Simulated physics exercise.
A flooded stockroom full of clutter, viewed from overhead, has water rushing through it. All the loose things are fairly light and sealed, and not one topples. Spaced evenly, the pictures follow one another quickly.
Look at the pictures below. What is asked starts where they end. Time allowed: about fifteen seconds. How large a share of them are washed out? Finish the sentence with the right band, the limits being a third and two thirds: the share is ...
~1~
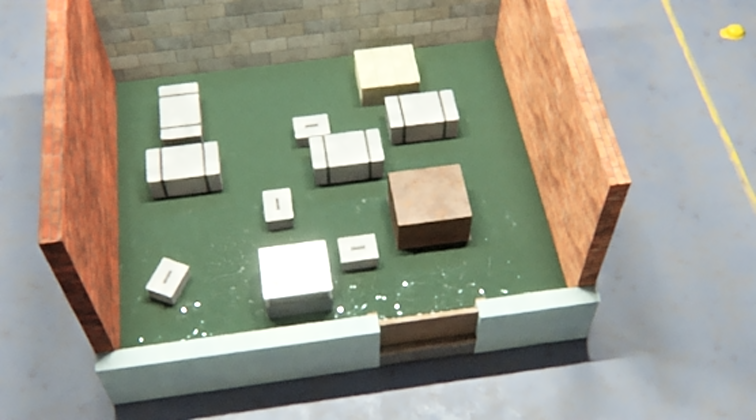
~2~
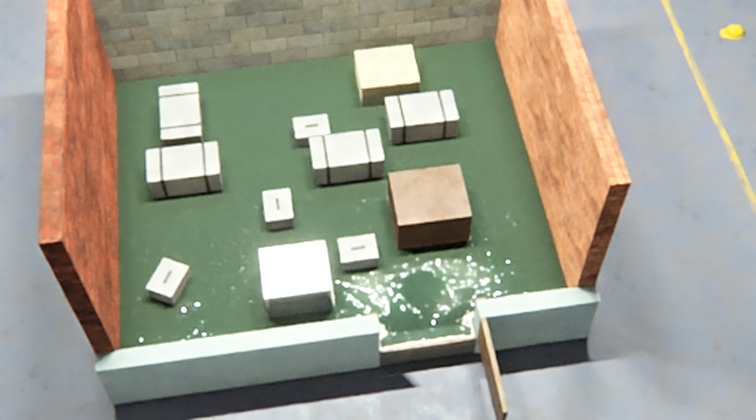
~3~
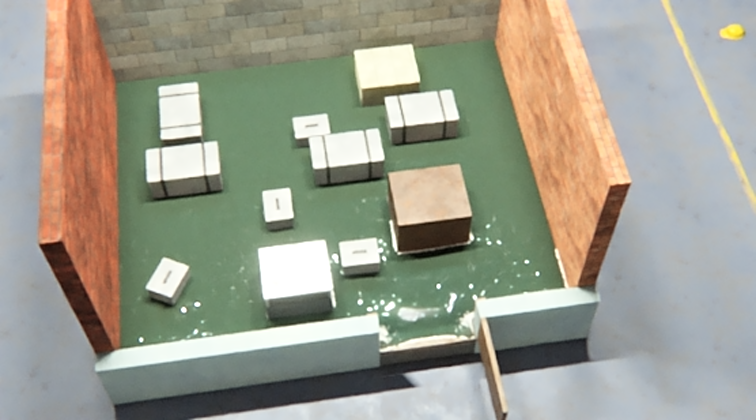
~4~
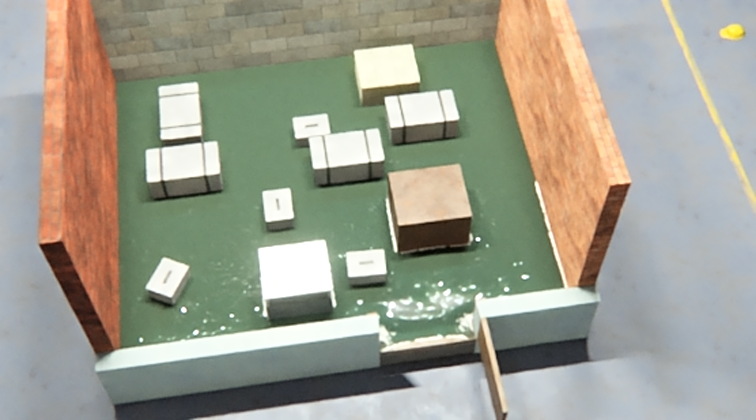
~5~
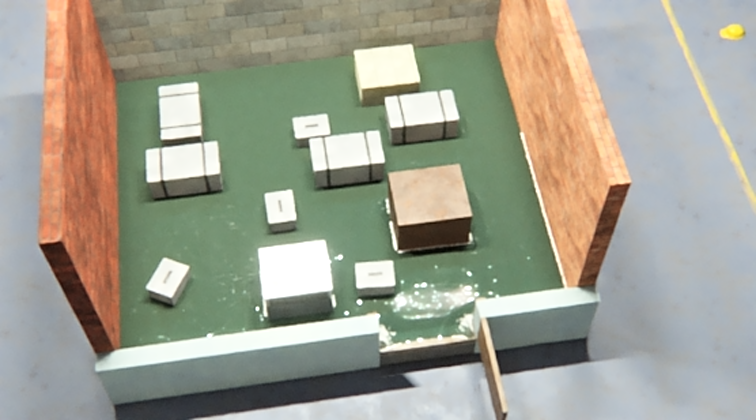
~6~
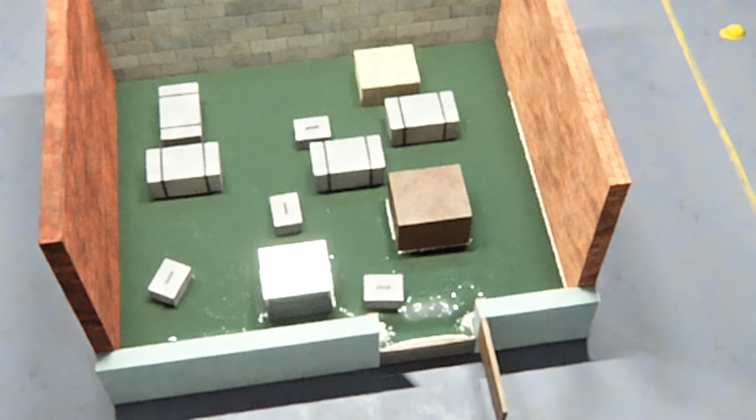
The share is from a third to two thirds.
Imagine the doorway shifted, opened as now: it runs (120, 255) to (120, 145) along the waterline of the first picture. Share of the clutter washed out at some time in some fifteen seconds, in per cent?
It comes to some 90 per cent of the lot.
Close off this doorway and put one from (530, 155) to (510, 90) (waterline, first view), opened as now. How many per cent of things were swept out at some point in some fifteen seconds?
Fraction out: Near 50 %.
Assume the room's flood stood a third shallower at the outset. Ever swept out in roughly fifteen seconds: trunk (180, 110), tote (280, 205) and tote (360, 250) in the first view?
The first remains in the room, the next exits, the last exits.
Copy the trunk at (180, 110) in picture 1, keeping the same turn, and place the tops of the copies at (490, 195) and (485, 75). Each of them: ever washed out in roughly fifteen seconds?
Well, the first one leaves, but the second one never leaves.
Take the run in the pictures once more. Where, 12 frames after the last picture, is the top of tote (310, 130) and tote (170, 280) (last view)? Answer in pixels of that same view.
Estimate: First at (355, 149), second at (197, 288), approximately.
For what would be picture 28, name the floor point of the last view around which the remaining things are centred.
I'd put it around pixel (316, 228).
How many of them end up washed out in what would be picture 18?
Tally: 1.
A moment on, 1 of 8 are out; 7 afloat.
Next, 1 of 8 are out; 7 afloat.
Later, 2 of 8 are out; 6 afloat.
In the end, 3 of 8 are out; 5 afloat.
